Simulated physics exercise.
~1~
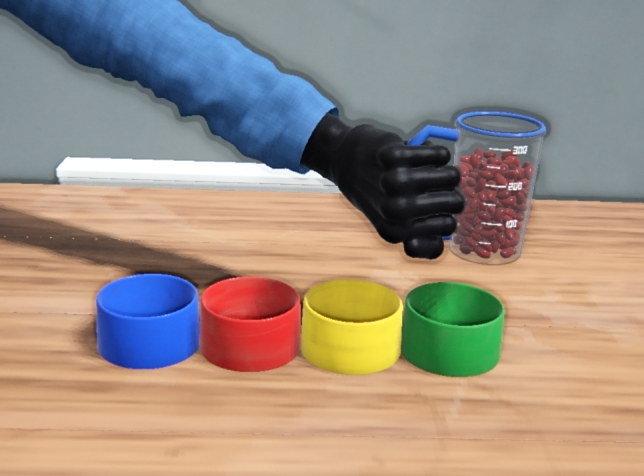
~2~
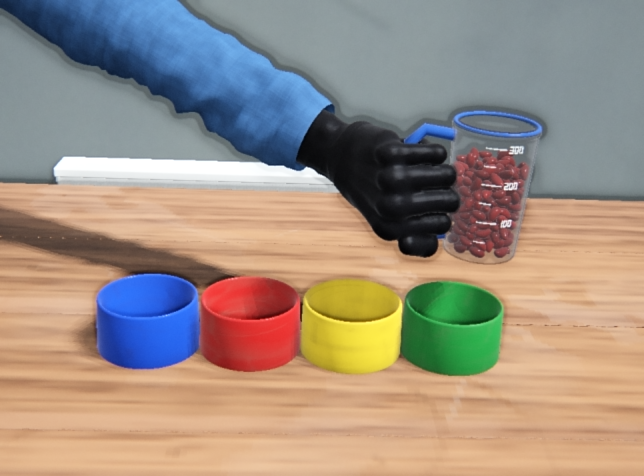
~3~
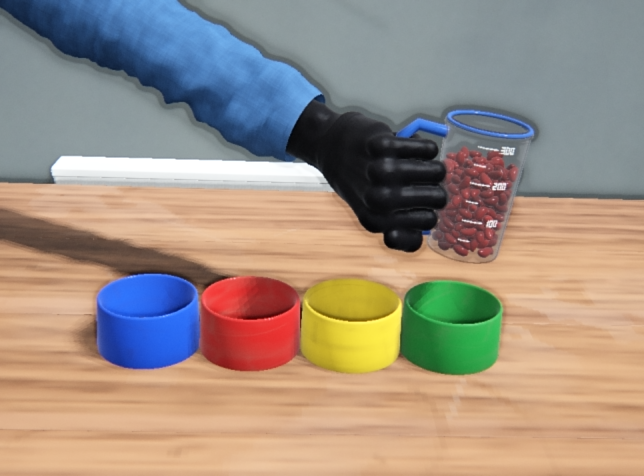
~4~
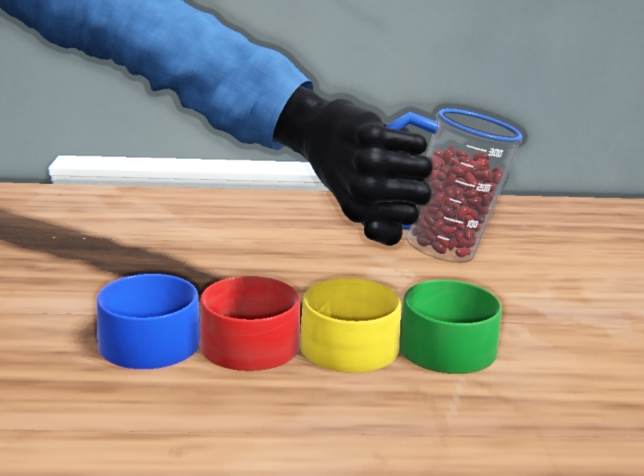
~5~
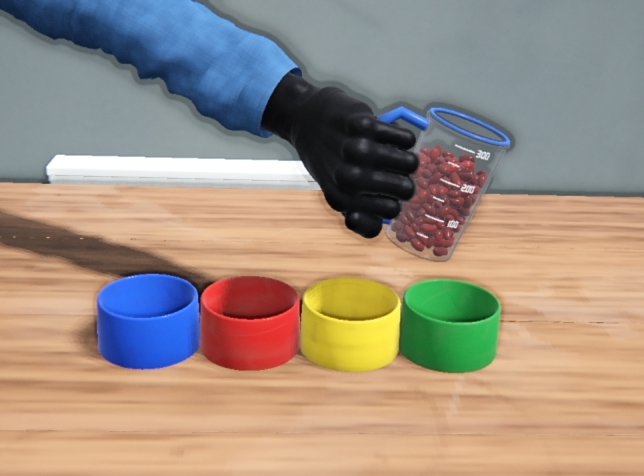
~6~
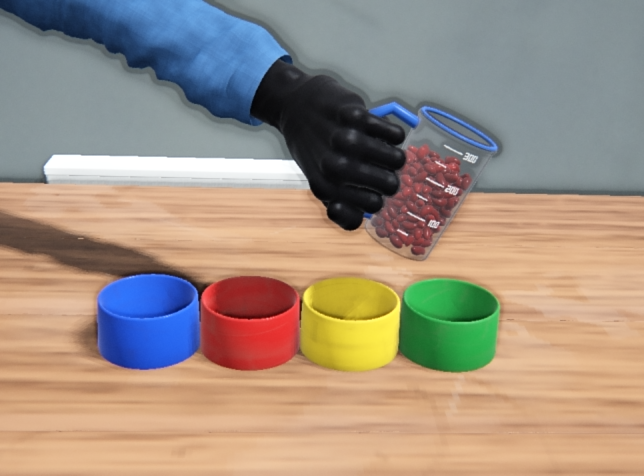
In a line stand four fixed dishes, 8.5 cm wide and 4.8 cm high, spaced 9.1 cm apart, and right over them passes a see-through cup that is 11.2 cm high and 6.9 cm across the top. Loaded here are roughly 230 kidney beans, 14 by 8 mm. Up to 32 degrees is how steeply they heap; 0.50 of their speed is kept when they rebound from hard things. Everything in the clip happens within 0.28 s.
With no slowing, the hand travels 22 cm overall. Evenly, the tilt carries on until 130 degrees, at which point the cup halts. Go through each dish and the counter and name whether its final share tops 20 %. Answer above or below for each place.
Red: Above, blue: Below, green: Below, yellow: Above, counter: Above.
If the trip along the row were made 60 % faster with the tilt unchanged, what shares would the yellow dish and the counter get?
Yellow: 40; counter: 30.
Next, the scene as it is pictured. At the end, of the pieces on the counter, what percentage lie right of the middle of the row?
Share: About 60 in a hundred.
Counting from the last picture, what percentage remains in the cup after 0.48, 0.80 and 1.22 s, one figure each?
In turn: 100 %, 95 %, 0 %.
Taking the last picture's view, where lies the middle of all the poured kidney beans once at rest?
Approximately (288, 333) in the last picture.
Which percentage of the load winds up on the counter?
Estimate: Near 30 per cent.
Then, 0.48 s after the last picture, tilt 74 degrees; cup holds 100 %.
Then, 0.80 s after the last picture, tilt 108 degrees; cup holds 95 %.
Then, 1.22 s after the last picture, tilt 130 degrees; cup holds 0 %, red 45 %, yellow 25 %.
In the end, red 40 %, blue 0 %, green 0 %, yellow 30 %, counter 30 %.
